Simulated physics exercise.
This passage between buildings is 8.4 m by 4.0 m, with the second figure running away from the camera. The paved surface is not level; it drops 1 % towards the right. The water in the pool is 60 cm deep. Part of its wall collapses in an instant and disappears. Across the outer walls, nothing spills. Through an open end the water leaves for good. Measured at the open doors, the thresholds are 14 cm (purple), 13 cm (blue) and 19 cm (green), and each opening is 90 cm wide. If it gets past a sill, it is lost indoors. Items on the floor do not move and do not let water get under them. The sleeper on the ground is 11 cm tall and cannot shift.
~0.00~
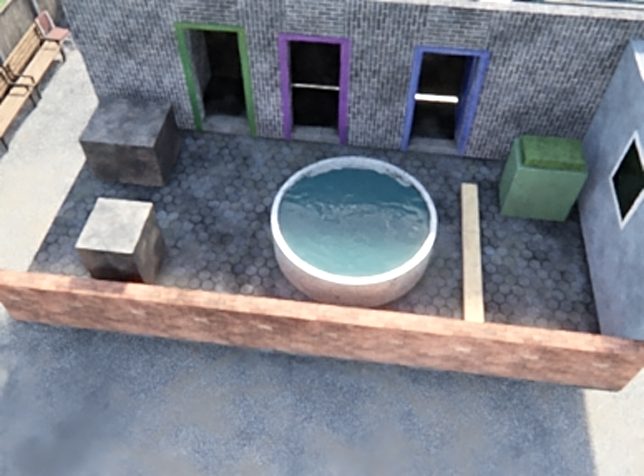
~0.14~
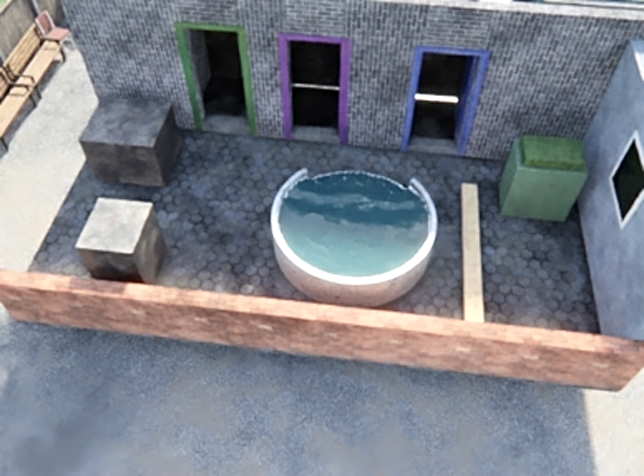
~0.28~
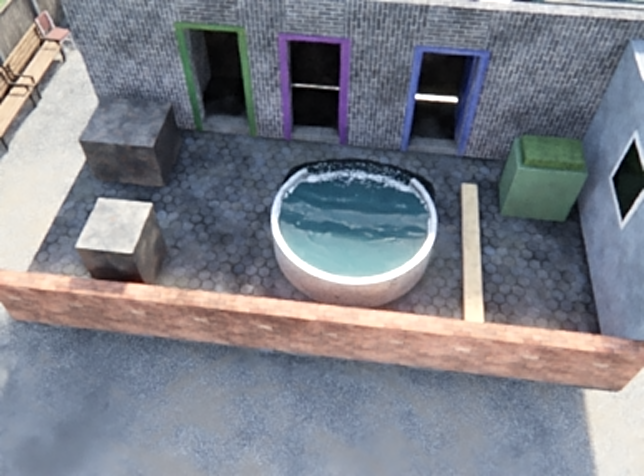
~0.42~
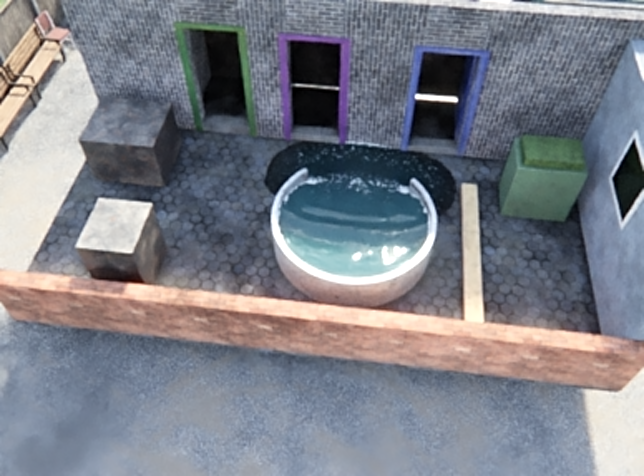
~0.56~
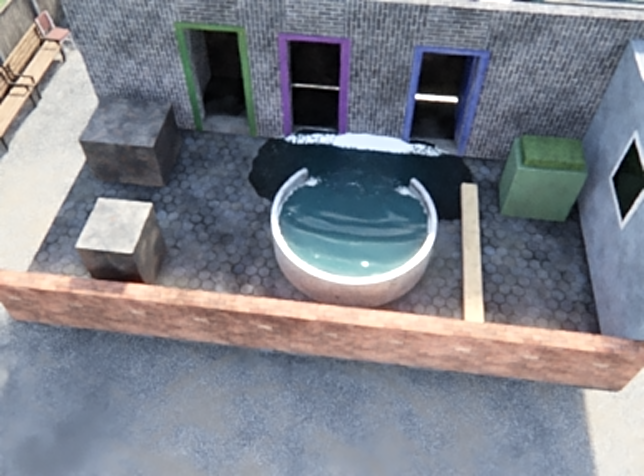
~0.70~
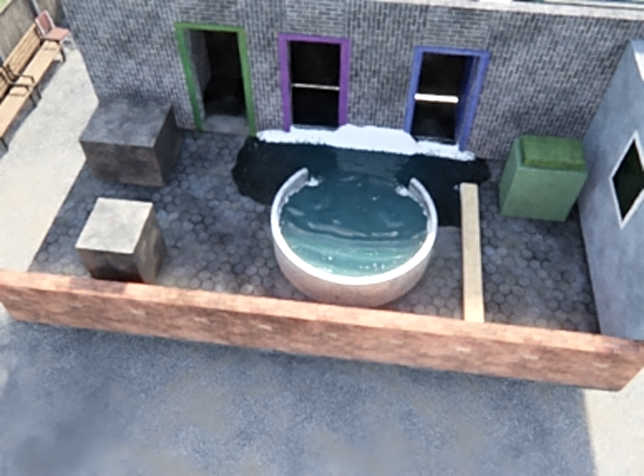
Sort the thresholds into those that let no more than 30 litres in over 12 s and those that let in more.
Sorted: The purple door is among the leakers; the blue door is among the leakers; the green door is among the holders.
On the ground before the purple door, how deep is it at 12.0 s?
About 7.5 cm deep.
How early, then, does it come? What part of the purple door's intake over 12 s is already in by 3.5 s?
That works out near 95%.
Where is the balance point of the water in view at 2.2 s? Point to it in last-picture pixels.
Close to (358, 203) in the last picture.
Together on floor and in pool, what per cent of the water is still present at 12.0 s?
I'd say close to 72 percent is still there.
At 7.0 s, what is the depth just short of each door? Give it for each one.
Purple 7 cm, blue 12 cm, green 7 cm.
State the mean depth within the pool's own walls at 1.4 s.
About 36 cm.
After 1.4 s water covers 25 % of the floor and is deepest (44 cm) near (363, 152); purple door 33 cm at the sill, 53 L in, blue door 26 cm at the sill, 31 L in, green door 8 cm at the sill, 0 L in.
After 2.2 s water covers 30 % of the floor and is deepest (38 cm) near (564, 179); purple door 30 cm at the sill, 130 L in, blue door 24 cm at the sill, 77 L in, green door 10 cm at the sill, 0 L in.
After 3.5 s water covers 60 % of the floor and is deepest (33 cm) near (524, 182); purple door 18 cm at the sill, 183 L in, blue door 16 cm at the sill, 109 L in, green door 8 cm at the sill, 0 L in.
After 7.0 s water covers 85 % of the floor and is deepest (18 cm) near (596, 364); purple door 7 cm at the sill, 190 L in, blue door 12 cm at the sill, 117 L in, green door 7 cm at the sill, 0 L in.
After 12.0 s water covers 90 % of the floor and is deepest (14 cm) near (505, 353); purple door 8 cm at the sill, 190 L in, blue door 7 cm at the sill, 117 L in, green door 5 cm at the sill, 0 L in.
